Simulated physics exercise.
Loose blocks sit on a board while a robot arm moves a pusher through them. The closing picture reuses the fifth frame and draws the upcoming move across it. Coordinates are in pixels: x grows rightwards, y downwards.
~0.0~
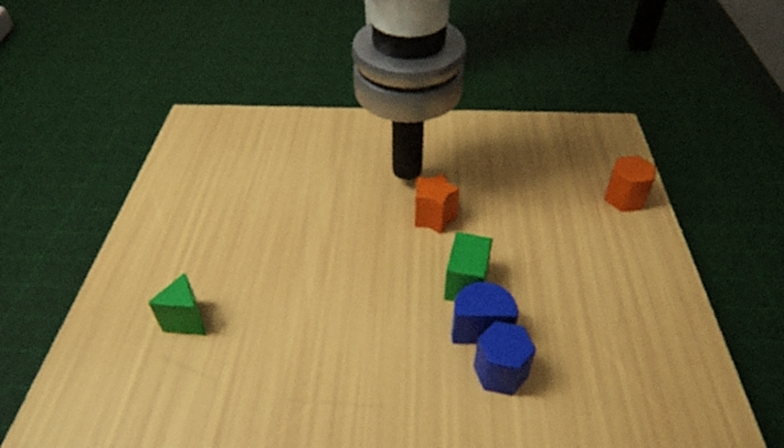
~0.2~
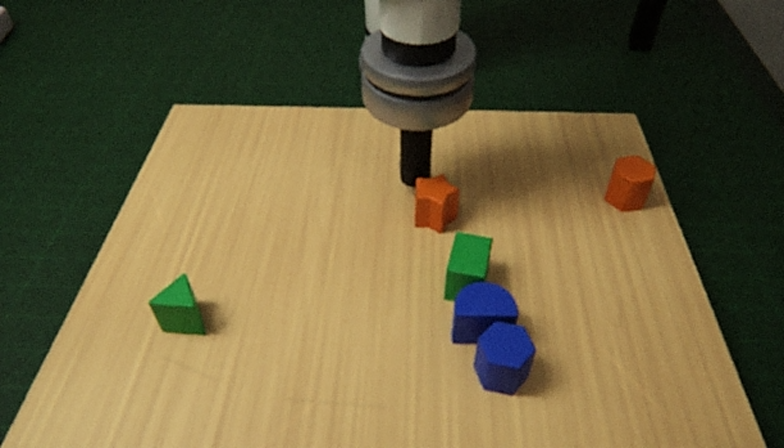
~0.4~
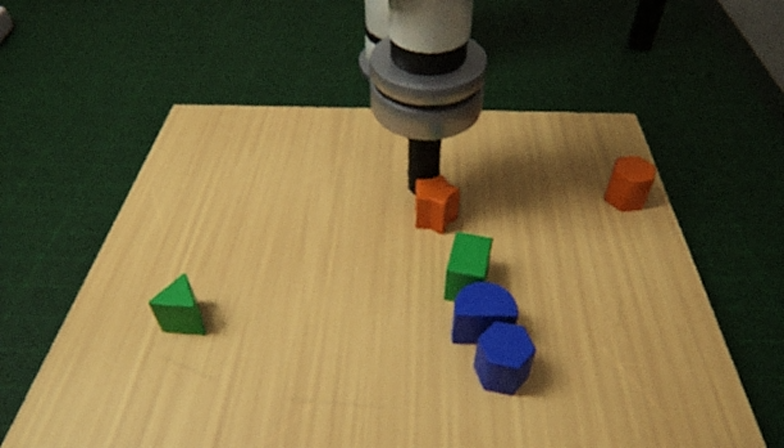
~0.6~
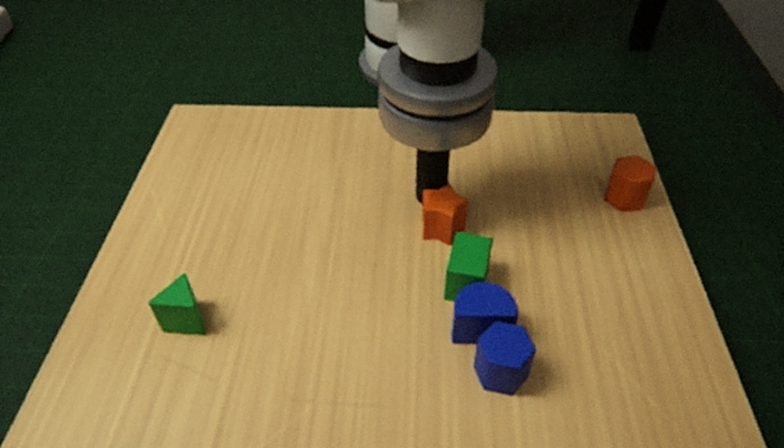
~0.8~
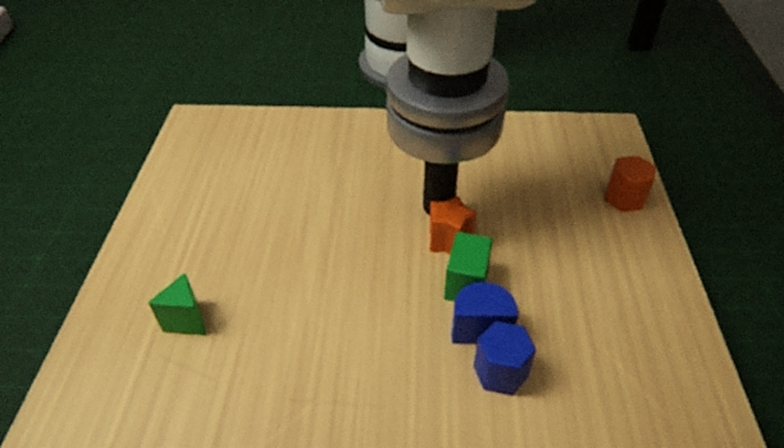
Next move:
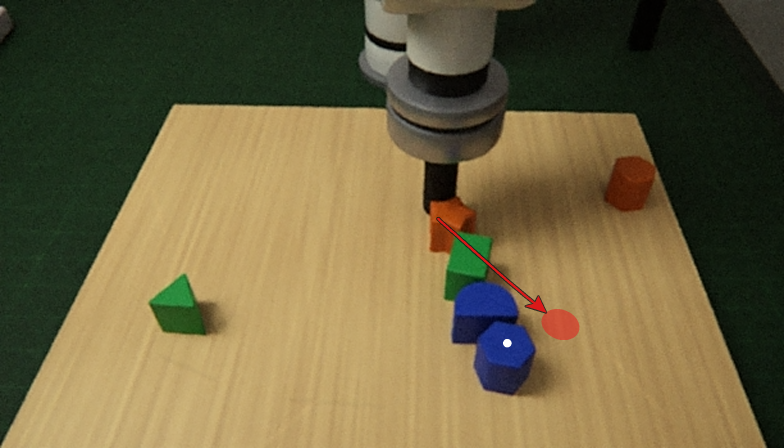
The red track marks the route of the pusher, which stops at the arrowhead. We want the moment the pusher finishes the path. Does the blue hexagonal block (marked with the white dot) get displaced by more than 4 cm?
I'd say yes.
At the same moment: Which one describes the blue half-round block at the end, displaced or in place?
Here's my answer: The blue half-round block gets displaced.
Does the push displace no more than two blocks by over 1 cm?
No, I don't think so.
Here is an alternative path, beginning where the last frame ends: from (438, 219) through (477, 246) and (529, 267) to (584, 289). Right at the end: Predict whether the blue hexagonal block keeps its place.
It is carried off its spot.
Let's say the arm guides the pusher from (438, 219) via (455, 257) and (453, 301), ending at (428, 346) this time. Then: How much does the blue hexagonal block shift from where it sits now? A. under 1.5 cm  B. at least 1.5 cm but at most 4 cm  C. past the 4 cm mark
C
Drawn move, straight from (438, 219) to (560, 324); the dot is on the blue hexagonal block.
What follows on the original path. One third of the way, pusher (475, 240); orange star (491, 246); green oblong (504, 290); blue half-round block (504, 337), turned 25° clockwise; blue hexagonal block (511, 383), turned 15° clockwise.
Two thirds of the way, pusher (517, 277); orange star (542, 284); green oblong (534, 326), turned 45° clockwise; blue half-round block (508, 372), turned 35° clockwise; blue hexagonal block (505, 422), turned 25° clockwise.
At the end, pusher (564, 314); orange star (598, 323), turned 10° anticlockwise; green oblong (557, 348), turned 115° clockwise; blue half-round block (506, 373), turned 35° clockwise; blue hexagonal block (505, 423), turned 25° clockwise.
